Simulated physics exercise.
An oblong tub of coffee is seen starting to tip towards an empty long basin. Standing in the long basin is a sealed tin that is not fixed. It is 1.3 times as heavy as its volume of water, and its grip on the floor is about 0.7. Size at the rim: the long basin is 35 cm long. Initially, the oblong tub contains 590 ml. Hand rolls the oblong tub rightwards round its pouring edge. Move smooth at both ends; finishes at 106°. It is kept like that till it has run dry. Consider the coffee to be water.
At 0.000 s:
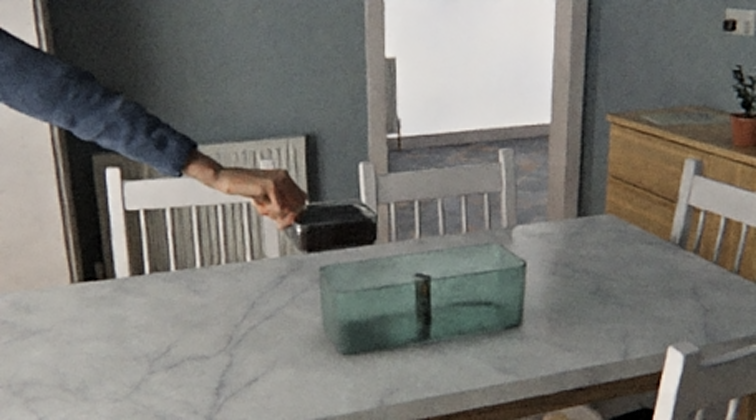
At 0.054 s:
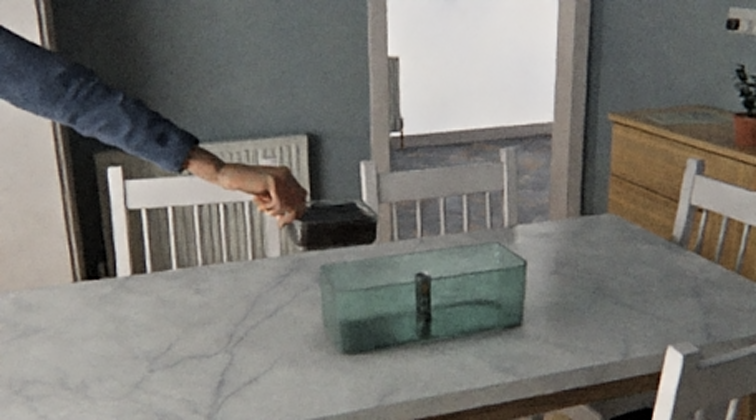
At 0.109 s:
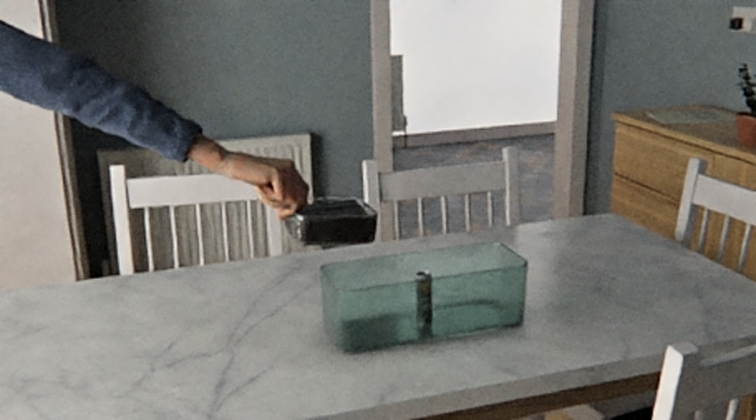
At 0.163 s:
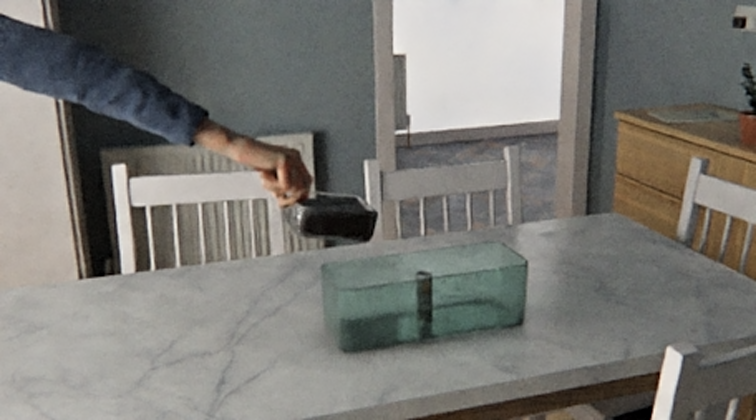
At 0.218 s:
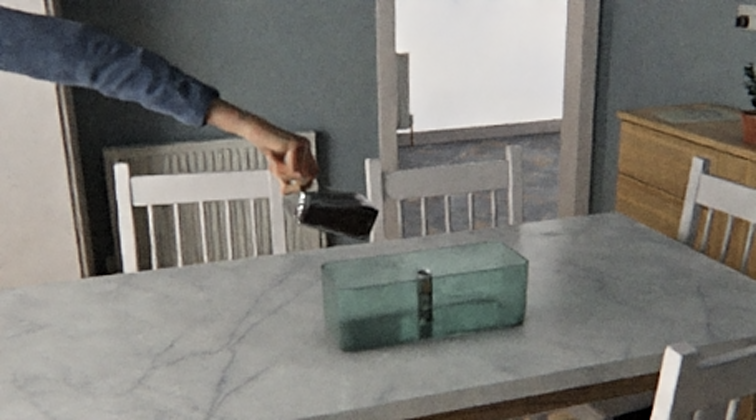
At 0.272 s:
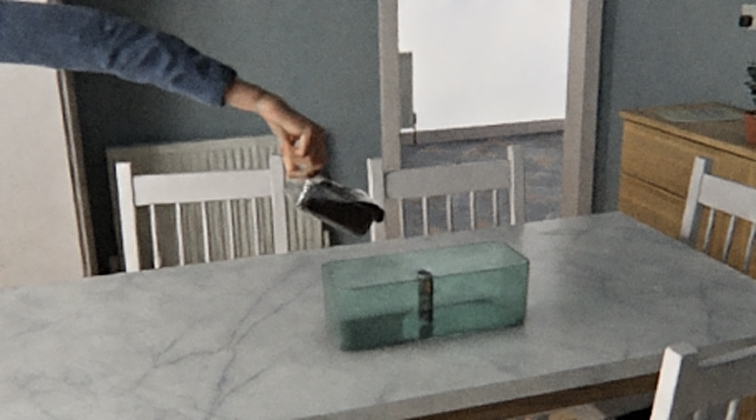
A hand in a blue sleeve held a small clear tub of dark liquid above a marble table, then tilted it steadily rightwards, its dark contents shifting towards the lower edge, near a long green glass basin.
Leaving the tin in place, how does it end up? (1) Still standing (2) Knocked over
1.
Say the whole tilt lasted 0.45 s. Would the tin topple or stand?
Then it holds its balance.
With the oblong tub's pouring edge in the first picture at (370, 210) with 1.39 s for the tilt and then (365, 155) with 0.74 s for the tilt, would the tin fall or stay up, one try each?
In the first try it remains standing; in the second it remains standing.
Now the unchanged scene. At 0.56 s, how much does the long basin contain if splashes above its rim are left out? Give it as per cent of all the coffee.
Near 26 in a hundred.
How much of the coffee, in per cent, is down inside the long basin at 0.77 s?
The share is close to 86 percent.
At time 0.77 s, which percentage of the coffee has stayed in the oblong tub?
Around 1 in a hundred is still there.
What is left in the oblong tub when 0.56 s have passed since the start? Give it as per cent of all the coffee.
Roughly 12 %.
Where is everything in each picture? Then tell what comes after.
The first picture shows tilt 0°; pouring edge (368, 208); surface from (290, 220) to (366, 211); the long basin's rim runs from (326, 281) to (513, 254); the tin's top is at (422, 278).
The second picture shows tilt 1°; pouring edge (369, 208); surface from (290, 218) to (366, 210).
The third picture shows tilt 6°; pouring edge (369, 207); surface from (291, 215) to (366, 207).
The fourth picture shows tilt 12°; pouring edge (369, 207); surface from (290, 209) to (368, 203).
The fifth picture shows tilt 21°; pouring edge (369, 206); surface from (291, 200) to (368, 202); 4 per cent is over the edge.
The sixth picture shows tilt 32°; pouring edge (370, 206); surface from (292, 190) to (361, 197); 10 per cent is over the edge.
After 0.56 s the tilt is 92° and 11 per cent is still to pour; the tin stands where it began.
After 0.77 s the tilt is 106° and 1 per cent is still to pour; the tin stands where it began.
After 1.00 s the tilt is 106° and 0 per cent is still to pour; the tin stands where it began.
After 1.24 s the tilt is 106° and 0 per cent is still to pour; the tin stands where it began.
In the end the tin stands where it began.
